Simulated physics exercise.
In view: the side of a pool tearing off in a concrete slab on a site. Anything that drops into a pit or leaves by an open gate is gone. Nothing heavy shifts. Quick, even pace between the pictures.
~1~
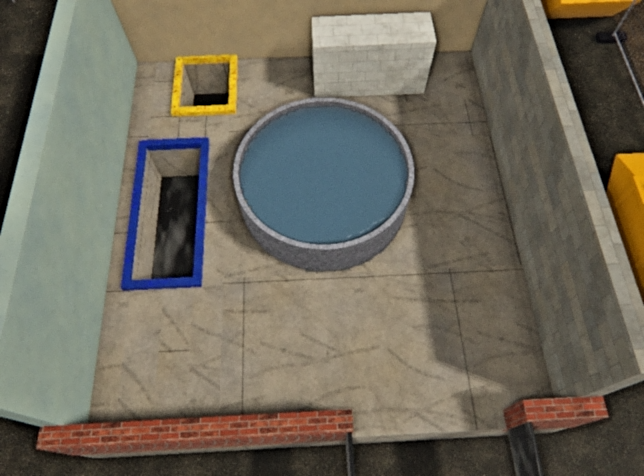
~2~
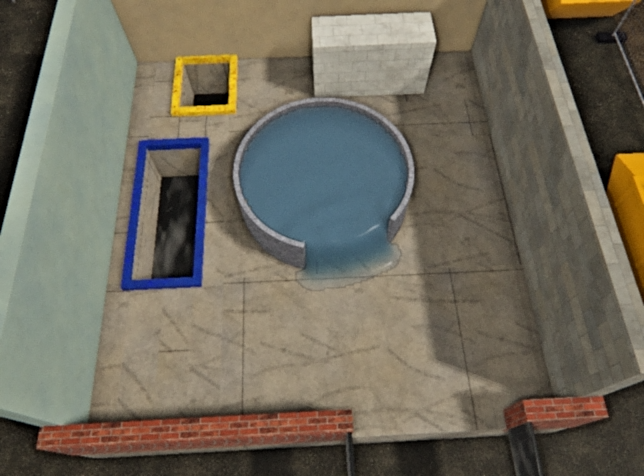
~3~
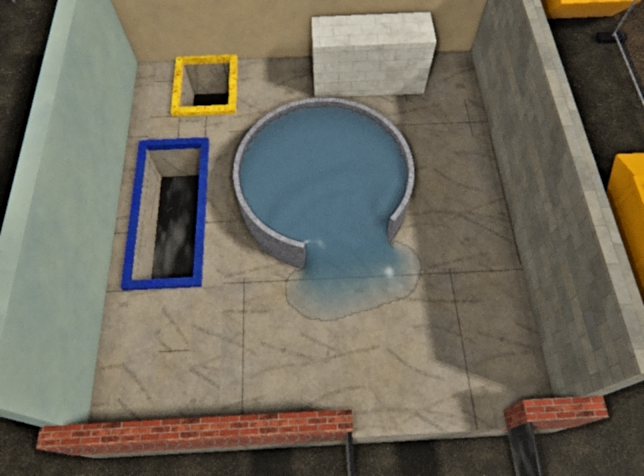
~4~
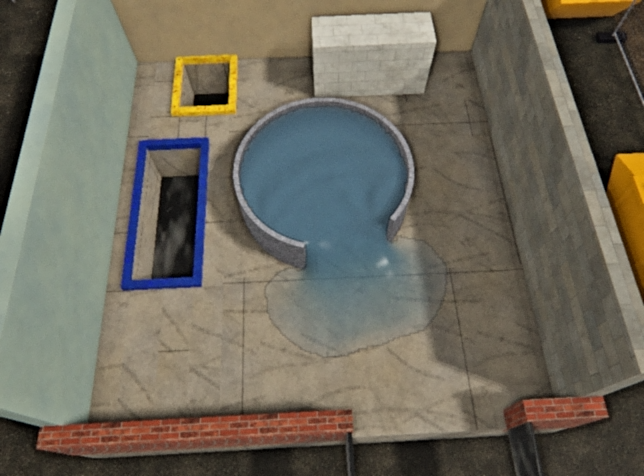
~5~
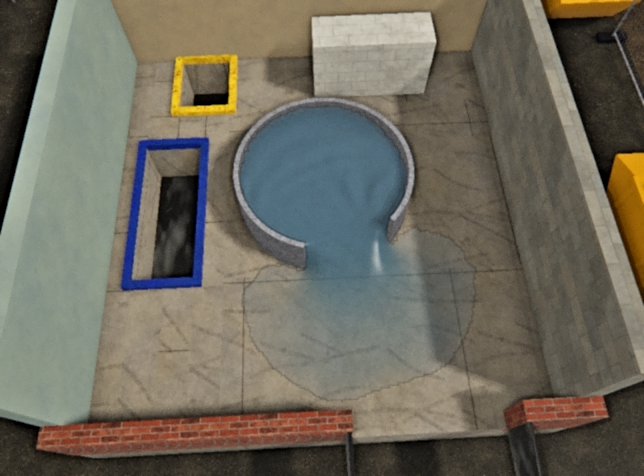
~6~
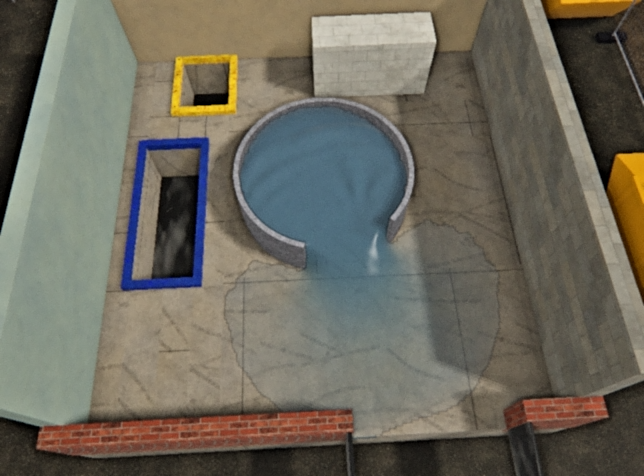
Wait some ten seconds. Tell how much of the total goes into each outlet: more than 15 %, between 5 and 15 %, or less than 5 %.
My prediction: The gate will receive a cut exceeding fifteen per cent; the blue pit will receive a cut falling short of five per cent; the yellow pit will receive a cut falling short of five per cent.
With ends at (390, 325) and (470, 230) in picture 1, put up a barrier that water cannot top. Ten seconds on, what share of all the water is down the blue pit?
The blue pit gets 6 per cent.
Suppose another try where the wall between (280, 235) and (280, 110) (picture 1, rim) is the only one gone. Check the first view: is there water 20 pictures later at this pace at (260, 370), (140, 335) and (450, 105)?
In that order: Awash, under water, no water.
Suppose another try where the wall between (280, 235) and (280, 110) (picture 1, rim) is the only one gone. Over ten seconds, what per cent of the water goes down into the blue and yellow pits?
In percent: Blue 40, yellow 8.
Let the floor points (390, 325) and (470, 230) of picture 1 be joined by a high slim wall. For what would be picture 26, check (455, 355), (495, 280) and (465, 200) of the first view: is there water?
In the order you listed them: Unsoaked, unsoaked, soaked.
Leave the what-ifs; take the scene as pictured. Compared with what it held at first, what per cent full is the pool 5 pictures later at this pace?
I'd say around 68 per cent.
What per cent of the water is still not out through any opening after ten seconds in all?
Roughly 44 %.
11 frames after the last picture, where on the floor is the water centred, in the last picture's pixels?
It is around (341, 249).
A moment on, water covers 30 % of the floor; the gate 5 %, the blue pit 0 %, the yellow pit 0 %.
Next, water covers 35 % of the floor; the gate 15 %, the blue pit 0 %, the yellow pit 0 %.
Then, water covers 50 % of the floor; the gate 28 %, the blue pit 0 %, the yellow pit 0 %.
Later, water covers 75 % of the floor; the gate 43 %, the blue pit 0 %, the yellow pit 0 %.
In the end, water covers 85 % of the floor; the gate 55 %, the blue pit 0 %, the yellow pit 0 %.
